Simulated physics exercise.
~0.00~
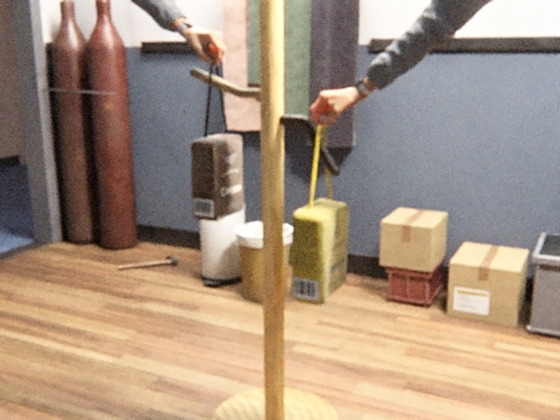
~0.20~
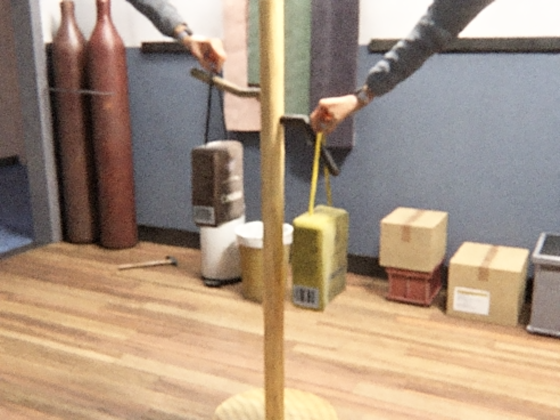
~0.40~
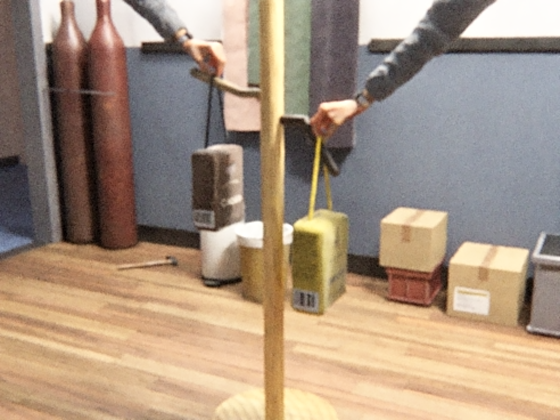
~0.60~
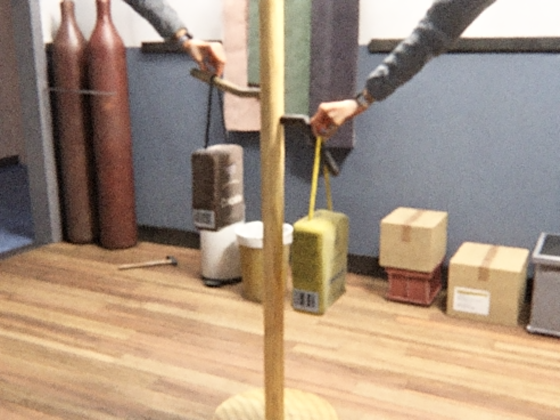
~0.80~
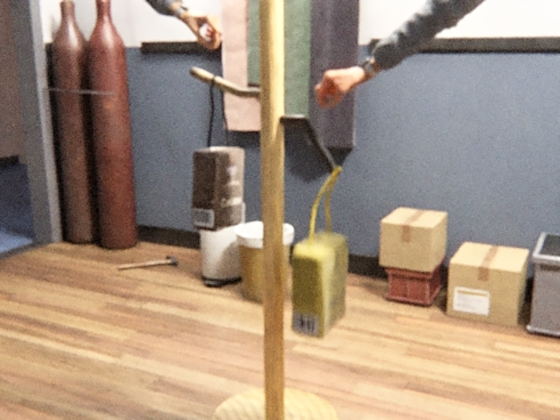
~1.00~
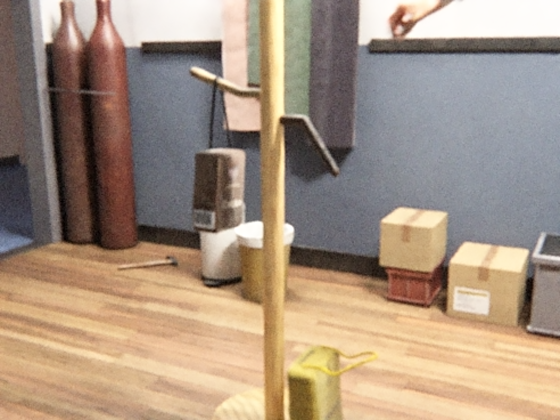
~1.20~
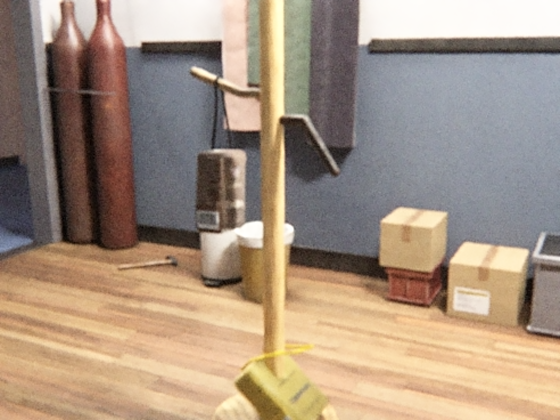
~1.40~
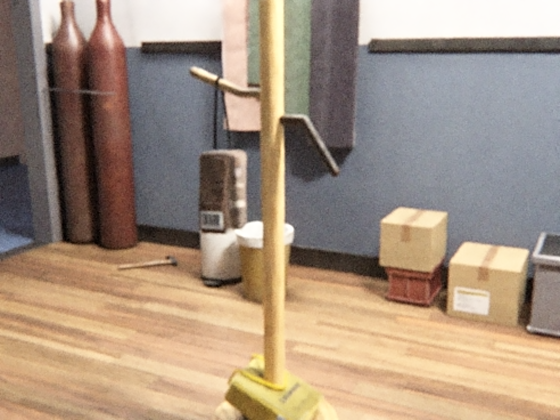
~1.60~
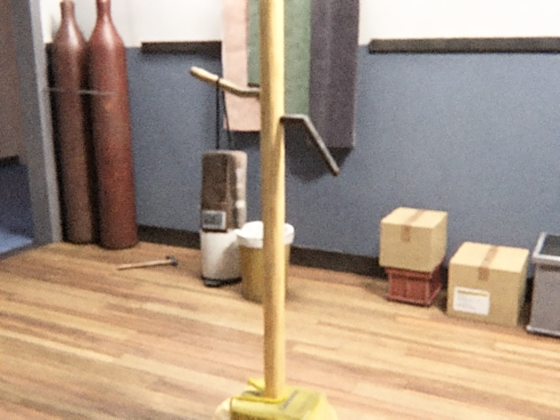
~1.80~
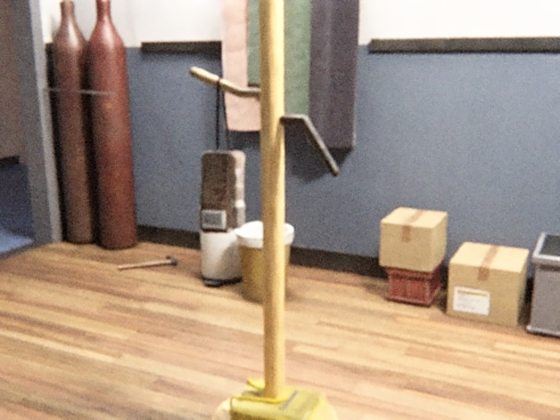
The footage shows two hands lowering a brown sack and a yellow sack by their loops onto pegs on a wooden post, then letting go. The brown sack stays hanging on the left, while the yellow one slips off the right peg and ends on its side at the post's base.
